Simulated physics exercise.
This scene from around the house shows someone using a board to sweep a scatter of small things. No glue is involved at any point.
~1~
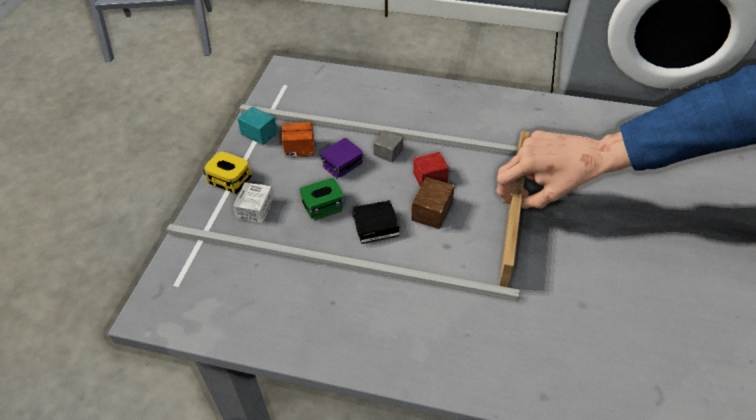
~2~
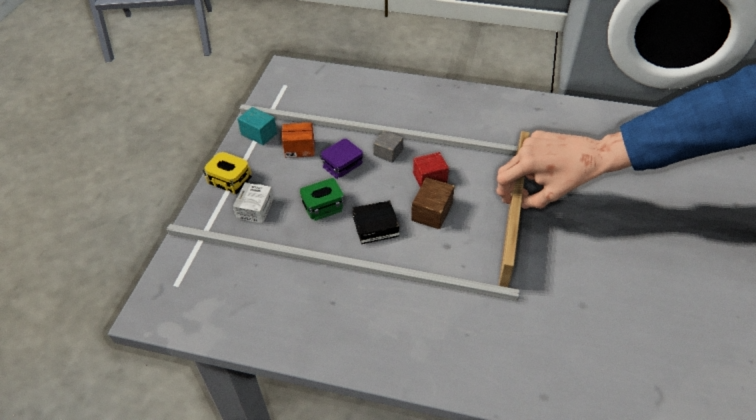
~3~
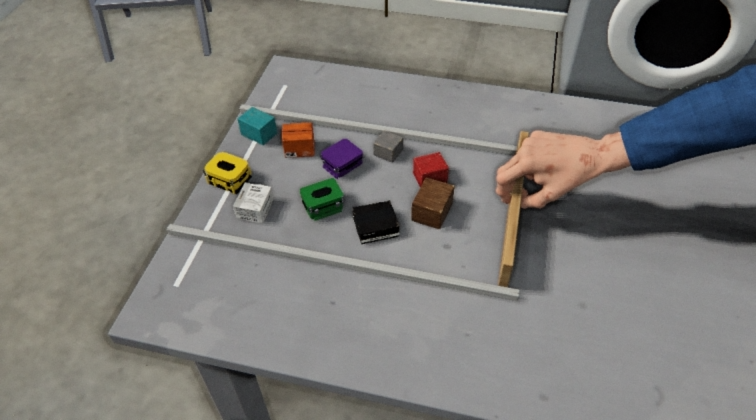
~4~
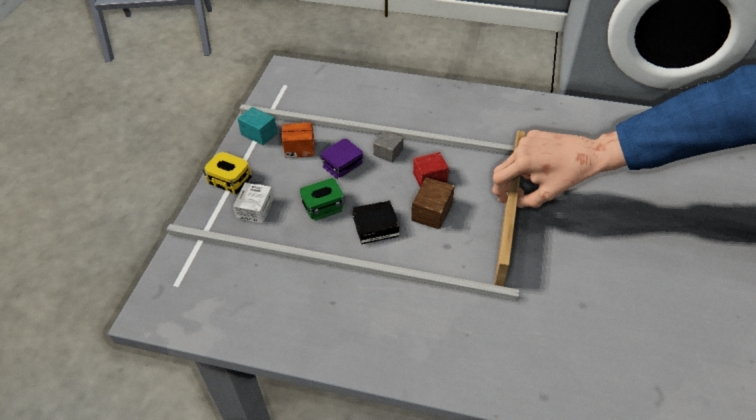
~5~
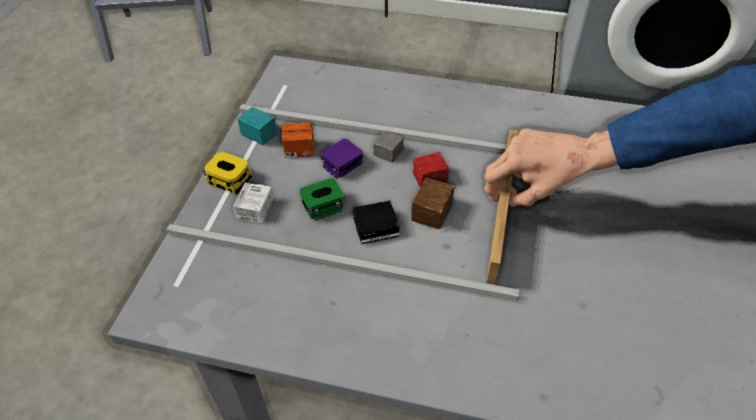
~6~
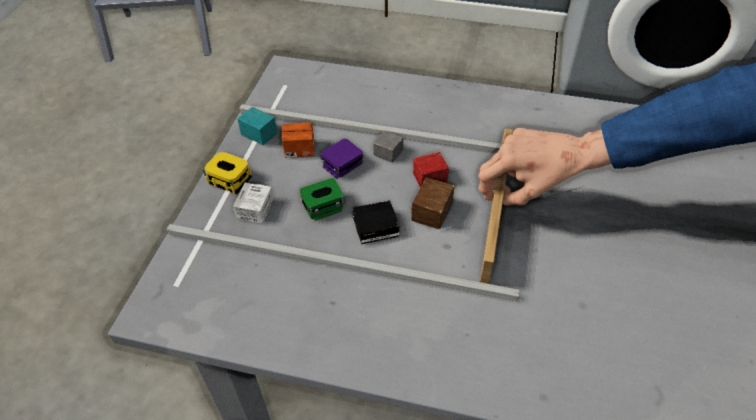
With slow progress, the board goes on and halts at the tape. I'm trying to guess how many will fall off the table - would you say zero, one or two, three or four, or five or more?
I would say five or more.
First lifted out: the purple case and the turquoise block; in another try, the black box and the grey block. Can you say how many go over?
Tally of falls: 4 for the first try, 5 for the second.
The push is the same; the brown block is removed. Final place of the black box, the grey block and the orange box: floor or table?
The black box does not fall, the grey block stays on, the orange box drops off.
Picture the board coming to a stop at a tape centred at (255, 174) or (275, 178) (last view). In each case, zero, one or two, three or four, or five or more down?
Lab note - count per position: One to two; 1 or 2.
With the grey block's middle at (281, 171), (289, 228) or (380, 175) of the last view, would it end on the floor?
Taking the places in the order given: It drops, it drops, it holds firm.
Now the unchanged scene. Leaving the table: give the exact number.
Exactly 6.
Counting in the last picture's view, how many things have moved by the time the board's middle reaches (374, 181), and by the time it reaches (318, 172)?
6 at one spot and 9 at the other.
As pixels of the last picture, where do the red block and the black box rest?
Answer: First (238, 138), after that (198, 207).
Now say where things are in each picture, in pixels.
Yellow case (228, 172); turquoise block (258, 126); white box (254, 203); board (515, 205); tape (239, 171), in the first picture.
Turquoise block (258, 126); grey block (388, 146), in the second picture.
White box (254, 203); green case (322, 200), in the third picture.
Yellow case (228, 173); purple case (342, 159), in the fourth picture.
Turquoise block (258, 126); brown block (433, 203), in the fifth picture.
Yellow case (228, 173); turquoise block (258, 126); white box (254, 203); board (497, 202); tape (239, 171), in the sixth picture.
A little later, none off yet; yellow case at rest near (228, 173); turquoise block at rest near (258, 126); white box at rest near (254, 203).
When it is over, the number that fall off is five or more; down, purple case, green case, orange box, white box, turquoise block and yellow case.
